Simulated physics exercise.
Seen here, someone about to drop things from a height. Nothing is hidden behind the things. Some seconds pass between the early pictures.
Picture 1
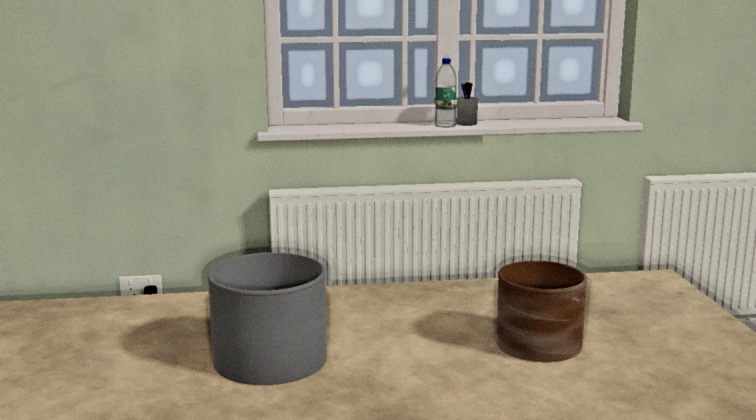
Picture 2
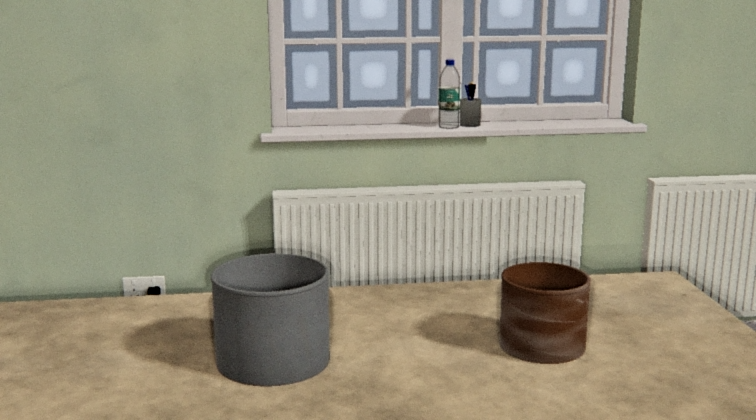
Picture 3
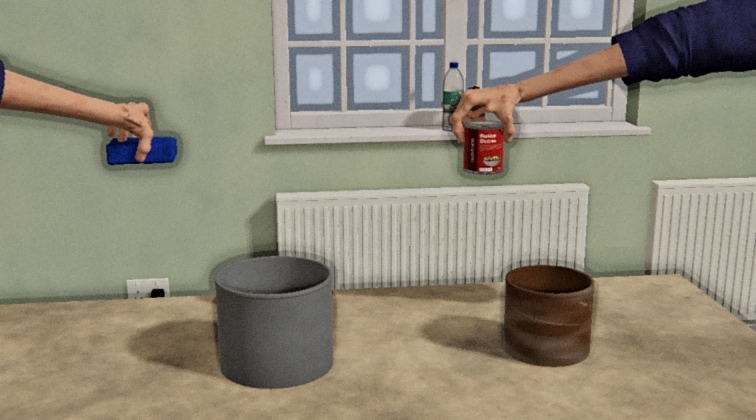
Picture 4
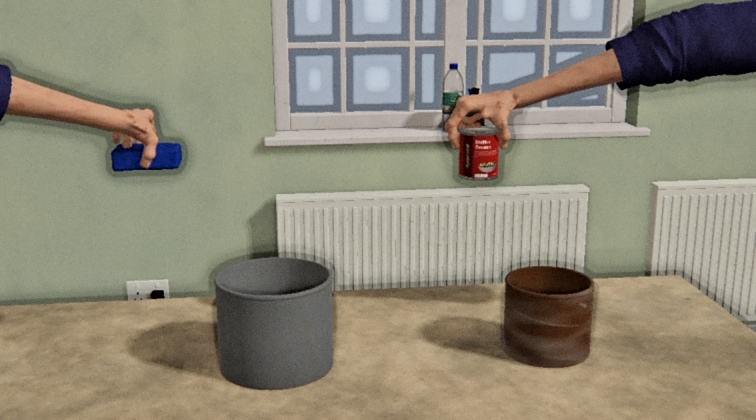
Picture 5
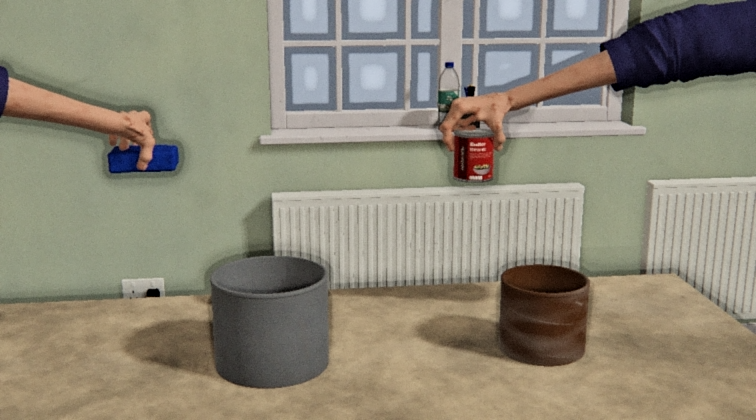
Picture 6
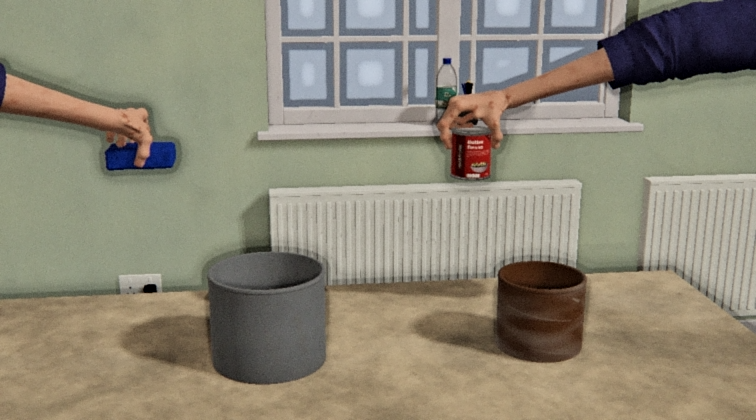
On a mottled brown tabletop before a green wall, radiators and a window, a large grey bucket stands left of a smaller brown pot. Two arms then appear from opposite sides, the left hand gripping a blue sponge and the right a red tin, both shifting only slightly in mid-air.
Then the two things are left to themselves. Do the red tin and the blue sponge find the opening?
The red tin falls beside it; the blue sponge falls beside it.
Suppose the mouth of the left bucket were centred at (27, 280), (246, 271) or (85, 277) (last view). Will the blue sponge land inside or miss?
In turn it ends up outside; ends up outside; is not caught.
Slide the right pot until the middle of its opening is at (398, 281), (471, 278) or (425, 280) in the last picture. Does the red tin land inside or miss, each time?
In turn it ends up outside; is caught; falls beside it.
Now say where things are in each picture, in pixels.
The first frame shows left bucket (269, 316).
The second frame shows right pot (544, 311).
The third frame shows still on the way; red tin (484, 147); left bucket (275, 320).
The fourth frame shows still on the way; blue sponge (147, 157); right pot (548, 315).
The fifth frame shows still on the way; red tin (474, 155); left bucket (271, 319).
The sixth frame shows in place, still held; red tin (471, 153); blue sponge (141, 156); right pot (540, 310).
Then, 0.16 s later than the last frame, red tin shifted about its own width near (470, 191); blue sponge shifted about its own width near (144, 196).
Then, 0.22 s later than the last frame, red tin dropping near (468, 237); blue sponge dropping near (148, 244).
Then, 0.30 s later than the last frame, red tin dropping near (466, 323); blue sponge dropping near (154, 334).
When it is over, the red tin ends up outside, near (466, 328); the blue sponge ends up outside, near (156, 356).
